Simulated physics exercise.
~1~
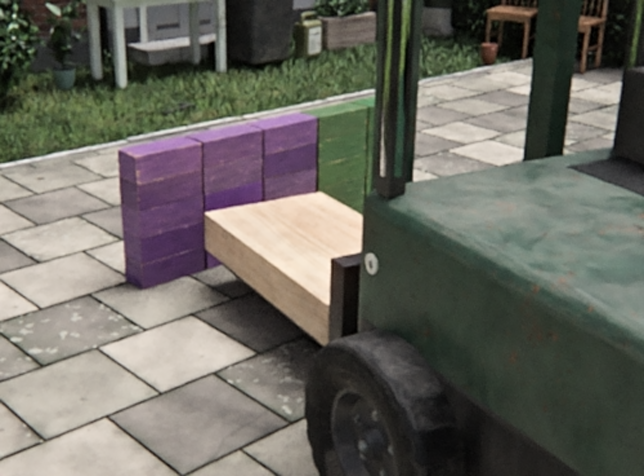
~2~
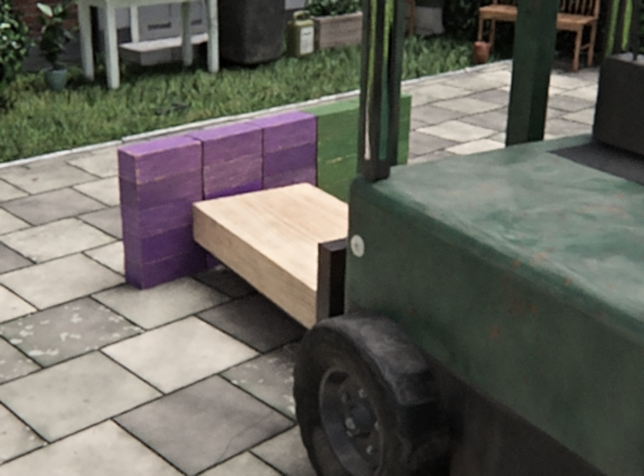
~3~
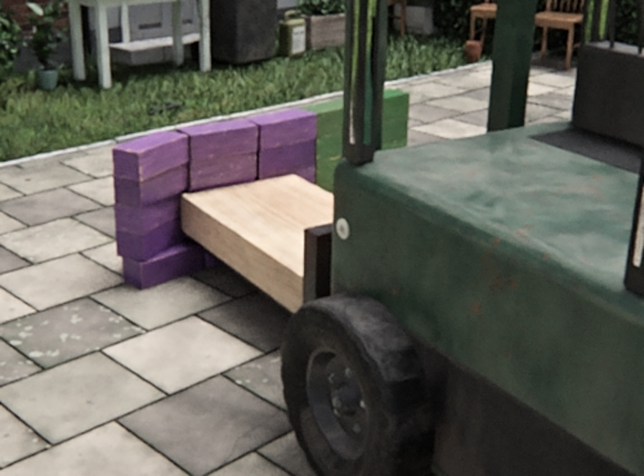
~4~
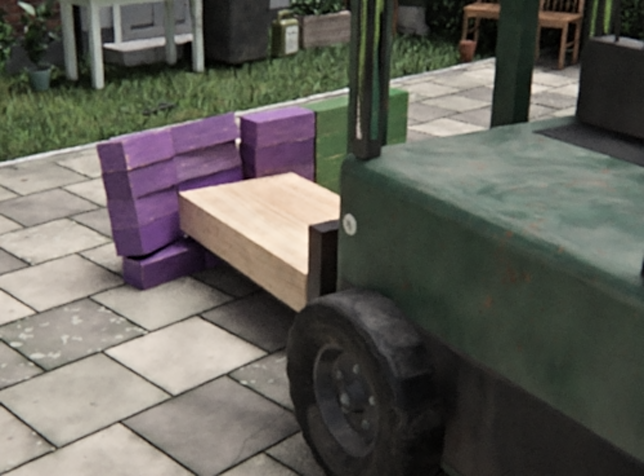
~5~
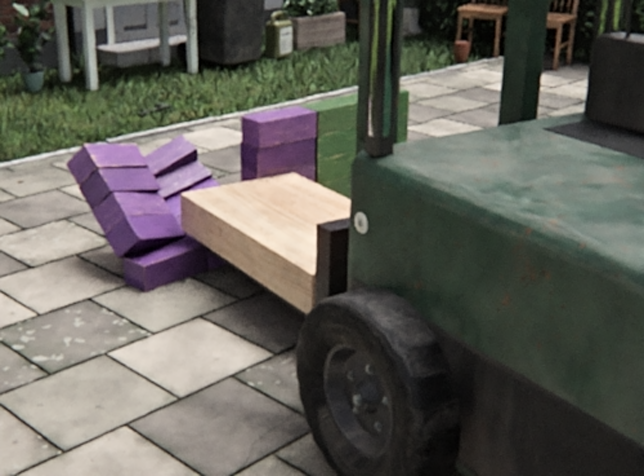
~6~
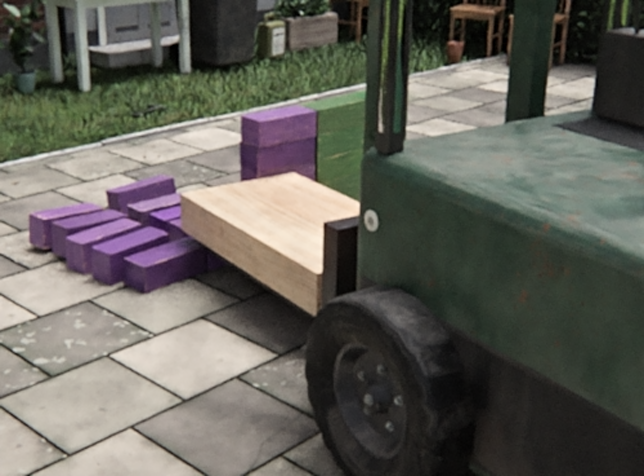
On a paved garden patio, a green lift truck pushing a pale wooden block into stacked purple blocks, toppling some beside standing green ones.
